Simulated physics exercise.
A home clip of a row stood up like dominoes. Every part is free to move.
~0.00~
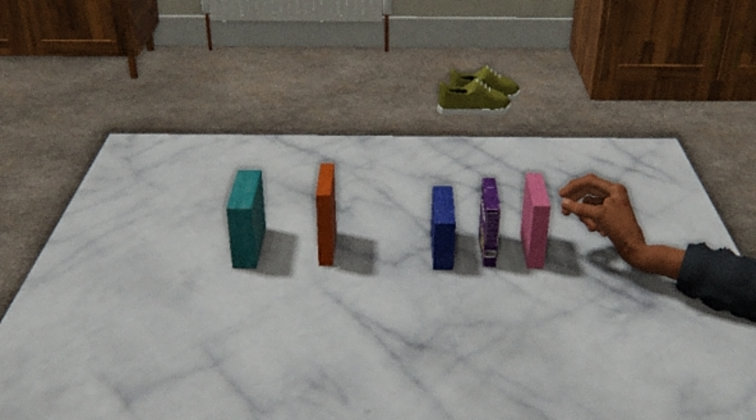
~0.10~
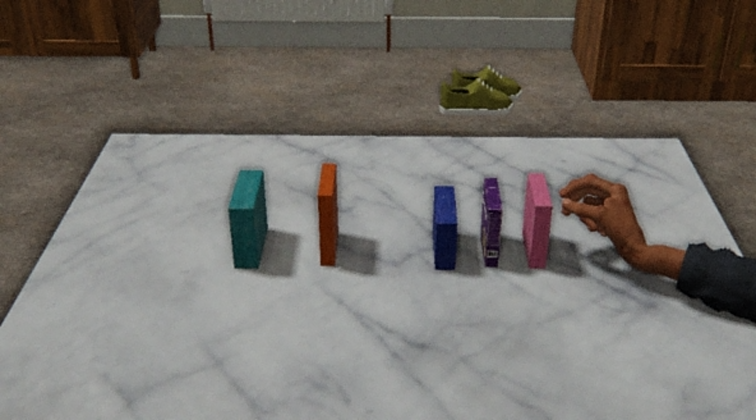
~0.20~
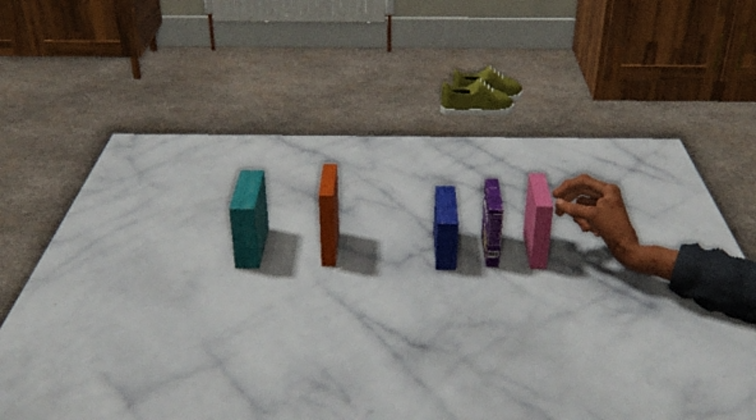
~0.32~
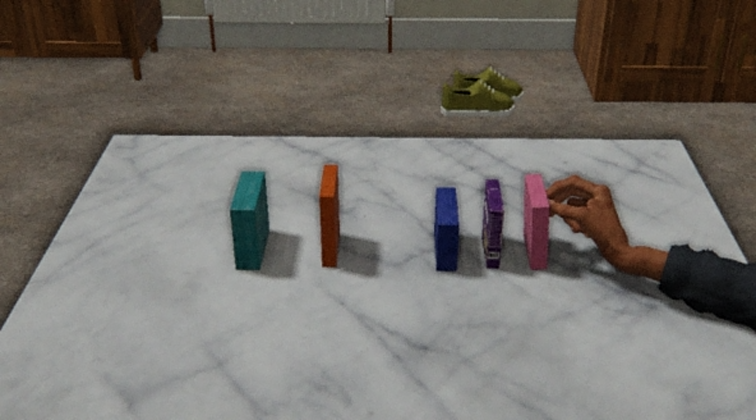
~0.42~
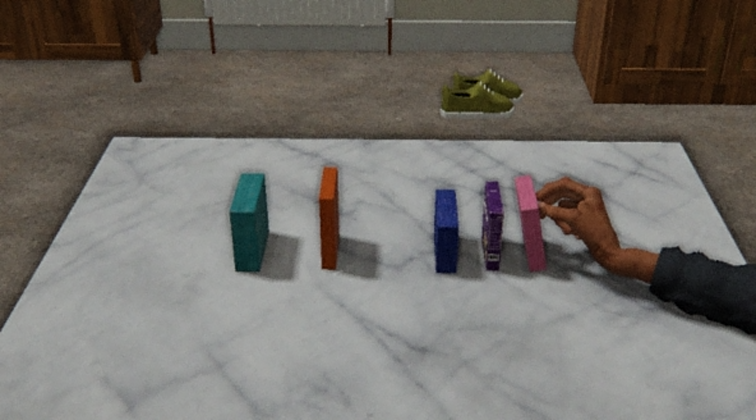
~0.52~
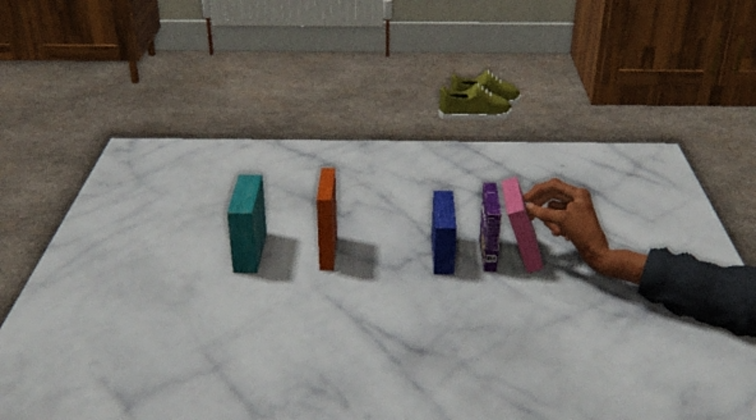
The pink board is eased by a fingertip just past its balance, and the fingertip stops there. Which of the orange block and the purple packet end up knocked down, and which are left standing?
The orange block will never go over; the purple packet will not stay up.
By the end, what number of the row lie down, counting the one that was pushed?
Total: 3.
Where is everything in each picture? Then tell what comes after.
In the first picture, orange block (327, 215); purple packet (489, 222).
In the second picture, blue block (444, 227).
In the third picture, blue block (445, 227).
In the fourth picture, pink board 4° over; blue block (446, 229).
In the fifth picture, pink board 11° over; blue block (445, 231).
In the sixth picture, pink board 20° over; orange block (328, 219); purple packet (490, 227).
By 0.92 s, pink board 59° over; purple packet tilted by 42° near (460, 230); blue block tilted by 26°.
By 1.32 s, pink board 71° over; purple packet tilted by 64° near (446, 237); blue block on its side.
When it is over (3.7 s), lying over on the table, purple packet and blue block; orange block as before. End places, in pixels of the last picture, orange block near (328, 219), purple packet near (447, 238).
